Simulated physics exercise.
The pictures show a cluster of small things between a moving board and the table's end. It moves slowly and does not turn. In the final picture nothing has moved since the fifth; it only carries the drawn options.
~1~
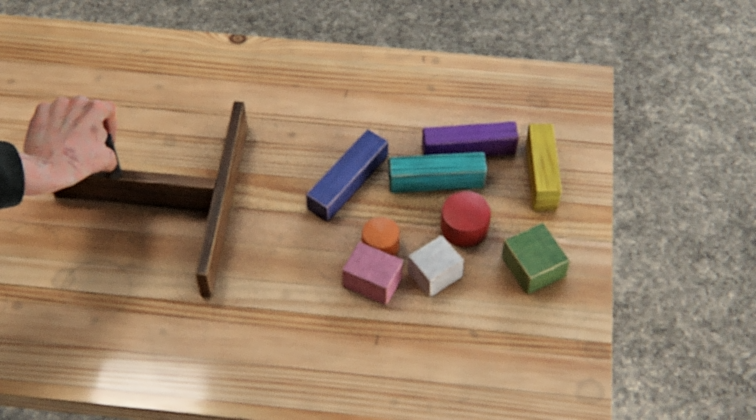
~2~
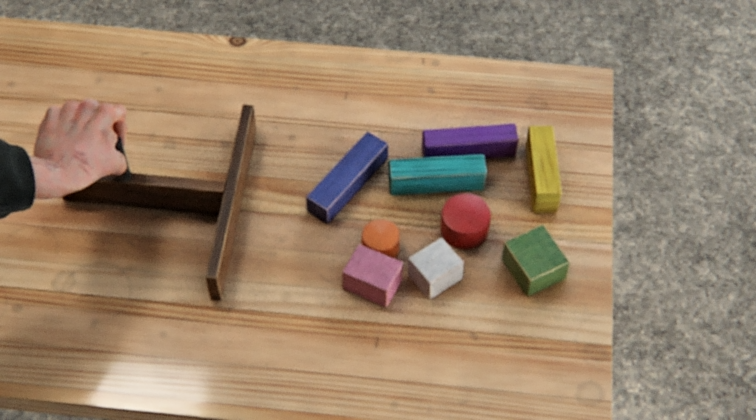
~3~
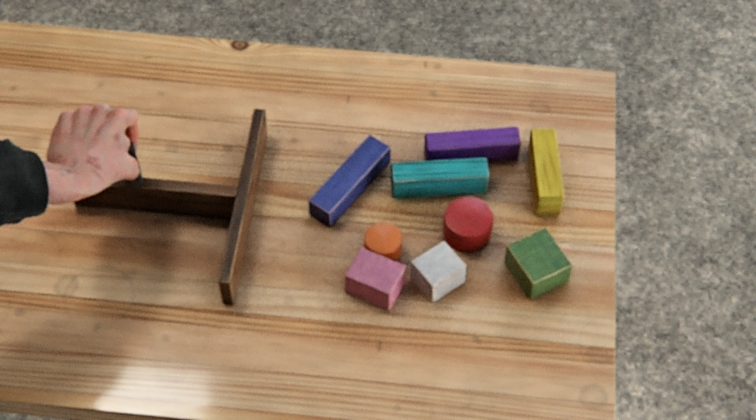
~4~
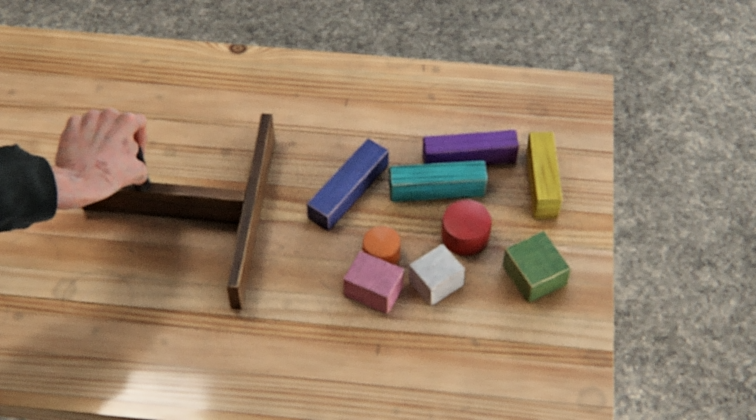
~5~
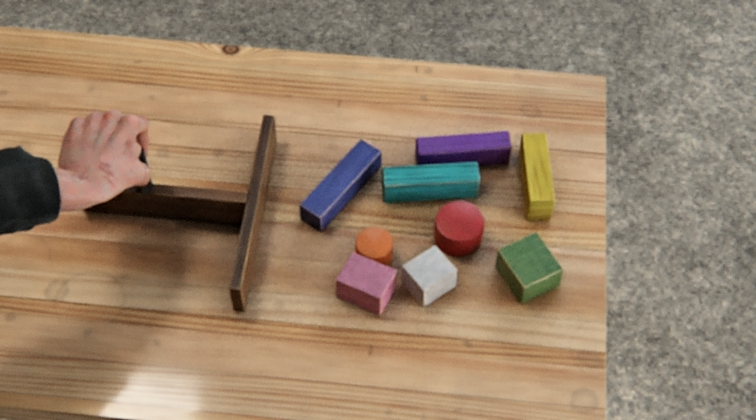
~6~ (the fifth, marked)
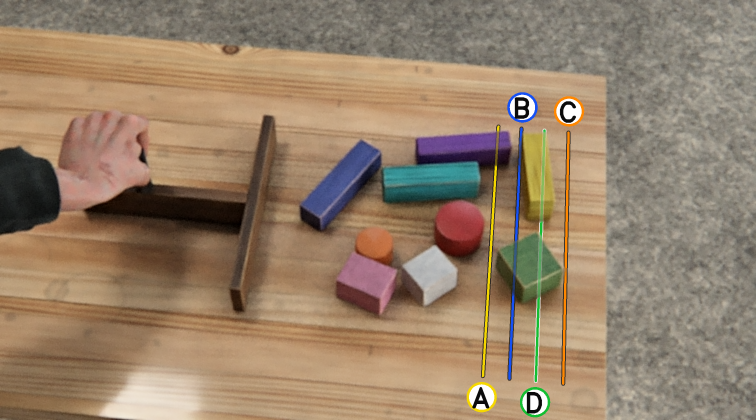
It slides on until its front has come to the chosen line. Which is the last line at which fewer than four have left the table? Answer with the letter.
It should halt at B.
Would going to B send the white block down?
By then, no.
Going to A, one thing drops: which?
It is the yellow stick.
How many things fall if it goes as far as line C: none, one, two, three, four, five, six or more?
Six or more.
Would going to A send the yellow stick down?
Yes.
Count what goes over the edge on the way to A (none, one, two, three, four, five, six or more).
By then, one.
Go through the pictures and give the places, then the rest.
In the first picture, orange tin (381, 239); turquoise stick (437, 172); yellow stick (543, 167).
In the second picture, board (230, 187); pink block (373, 275).
In the third picture, board (243, 191); white block (438, 272).
In the fourth picture, board (251, 196); green block (536, 267).
In the fifth picture, board (253, 198); orange tin (374, 249); turquoise stick (430, 182); yellow stick (536, 176).
On the marked copy, A at (491, 243); B at (516, 245); C at (566, 250); D at (540, 247).
Taking B. A third of the way, board (346, 206); pink block (374, 283); turquoise stick (434, 183).
Two thirds of the way, board (441, 214); yellow stick (588, 182); green block (556, 263).
When it is over, board (514, 221); yellow stick over the edge; green block over the edge; two fallen.
As for the rest, A is within the limit but short; C drops six; D drops four.
